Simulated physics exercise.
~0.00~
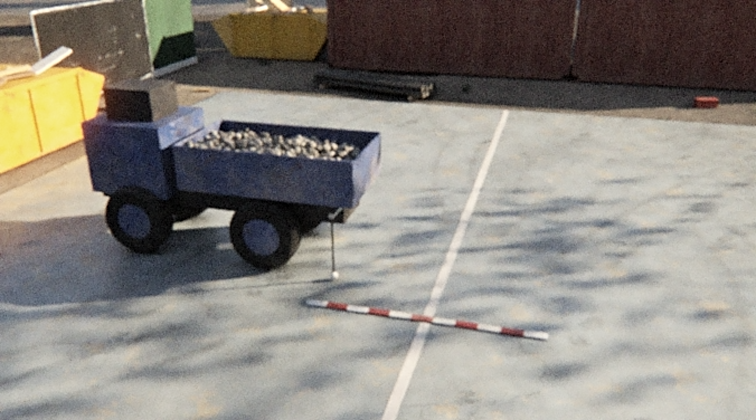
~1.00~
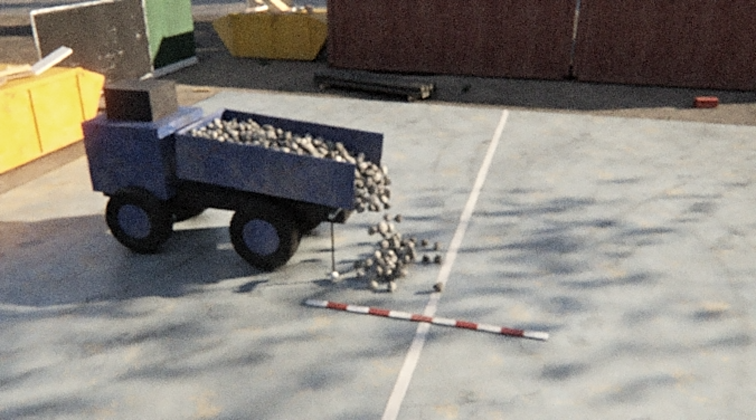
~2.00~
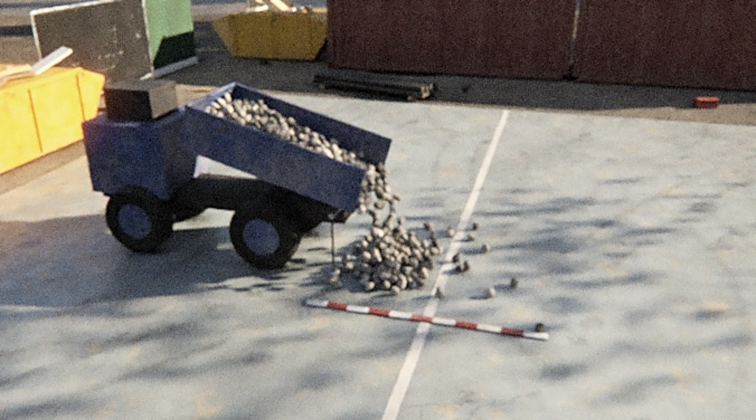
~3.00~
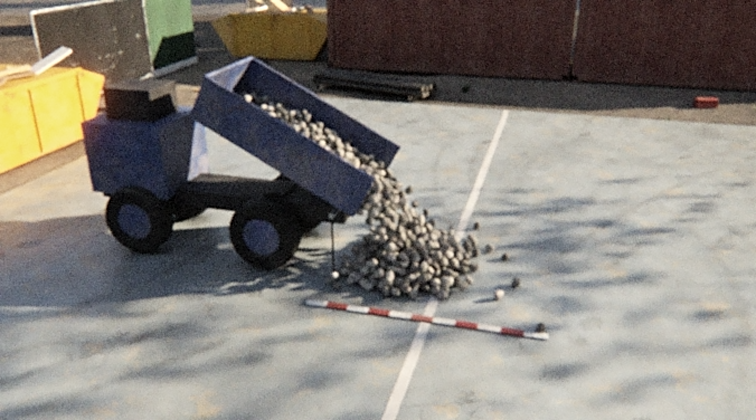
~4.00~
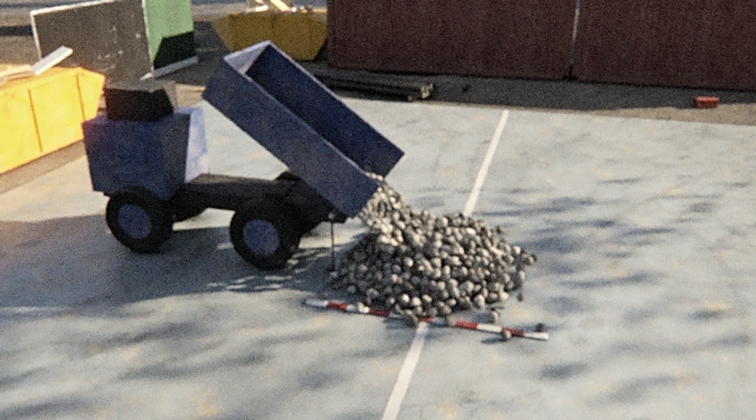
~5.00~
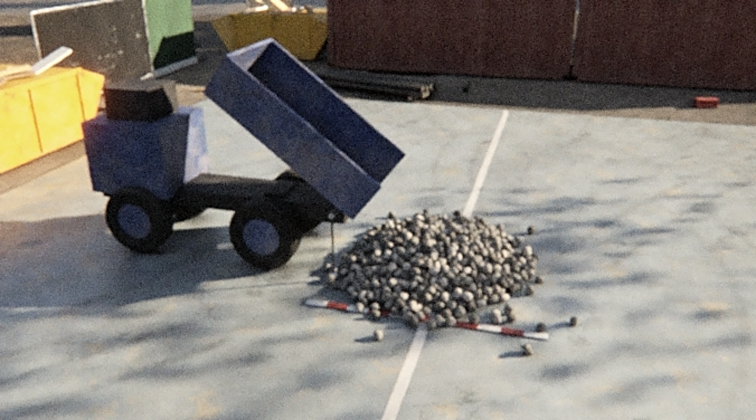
On a paved yard, a blue trailer tips its stones into a heap across a line.
